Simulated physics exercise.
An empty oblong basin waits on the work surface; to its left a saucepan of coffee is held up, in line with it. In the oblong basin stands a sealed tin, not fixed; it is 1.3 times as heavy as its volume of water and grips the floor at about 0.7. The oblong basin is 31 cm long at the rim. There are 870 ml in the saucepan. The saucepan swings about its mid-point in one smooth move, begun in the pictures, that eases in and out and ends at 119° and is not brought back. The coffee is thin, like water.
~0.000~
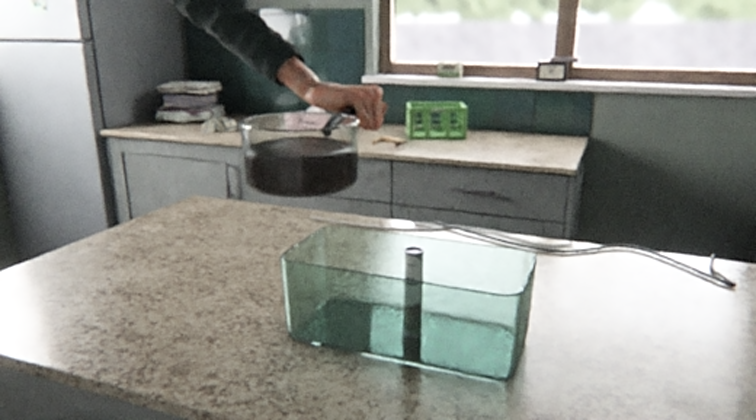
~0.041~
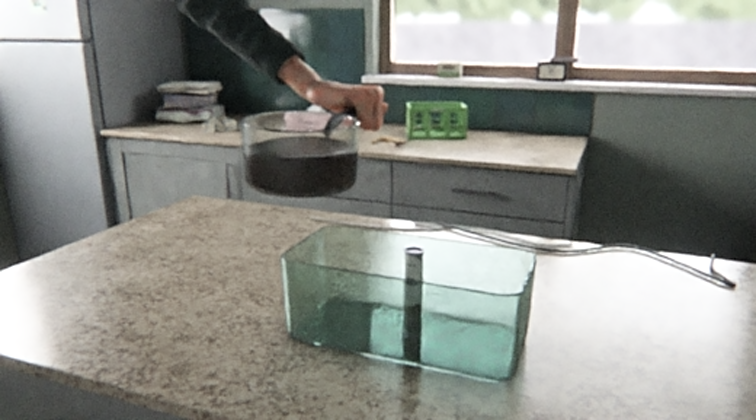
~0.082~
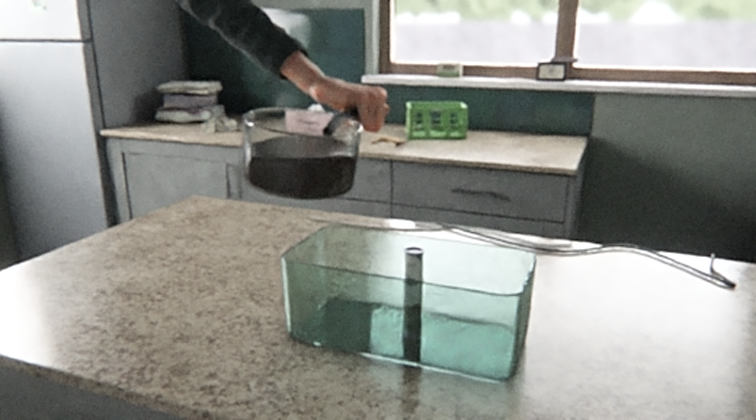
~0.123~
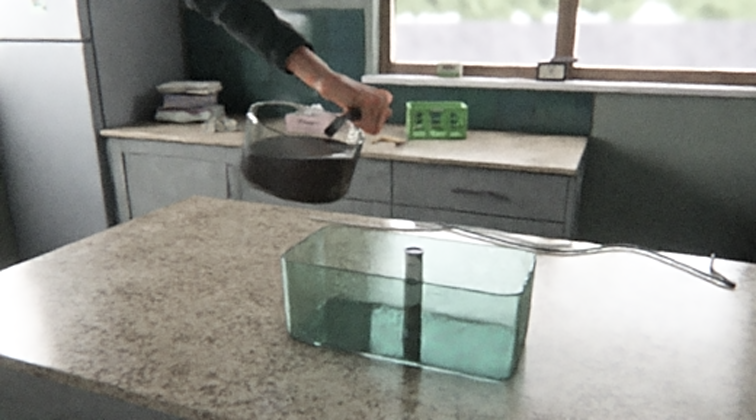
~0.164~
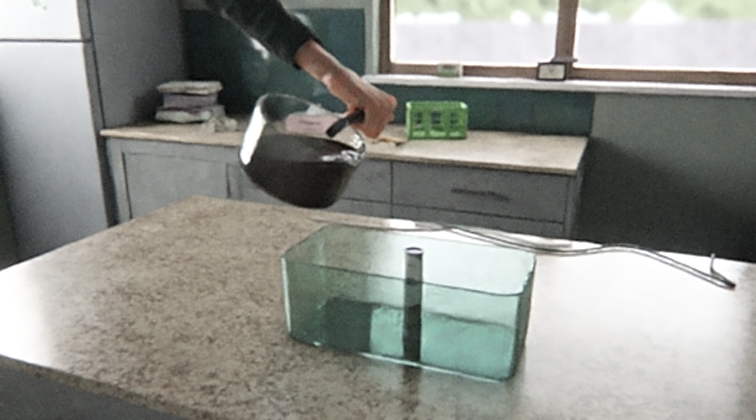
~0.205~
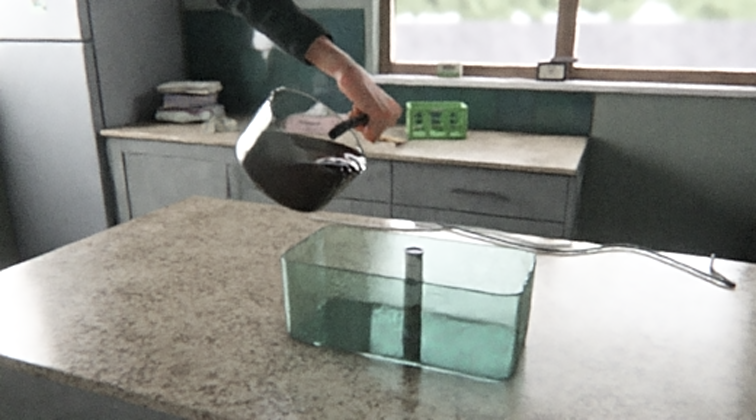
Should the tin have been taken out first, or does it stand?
It stays up.
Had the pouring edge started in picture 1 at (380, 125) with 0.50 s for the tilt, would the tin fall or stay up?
Then it goes over.
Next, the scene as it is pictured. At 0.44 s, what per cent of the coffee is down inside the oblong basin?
About 48 per cent.
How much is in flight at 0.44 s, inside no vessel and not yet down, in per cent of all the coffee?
Near 34 in a hundred.
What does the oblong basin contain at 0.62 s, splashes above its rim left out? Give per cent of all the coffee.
About 92 per cent.
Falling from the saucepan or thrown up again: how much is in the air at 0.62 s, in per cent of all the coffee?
Some 6 per cent.
By 0.44 s the tilt is 115° and 18 per cent is still to pour; the tin stands where it began.
By 0.62 s the tilt is 119° and 2 per cent is still to pour; the tin stands where it began.
By 0.80 s the tilt is 119° and 0 per cent is still to pour; the tin stands where it began.
By 1.00 s the tilt is 119° and 0 per cent is still to pour; the tin stands where it began.
At rest the tin stands where it began.
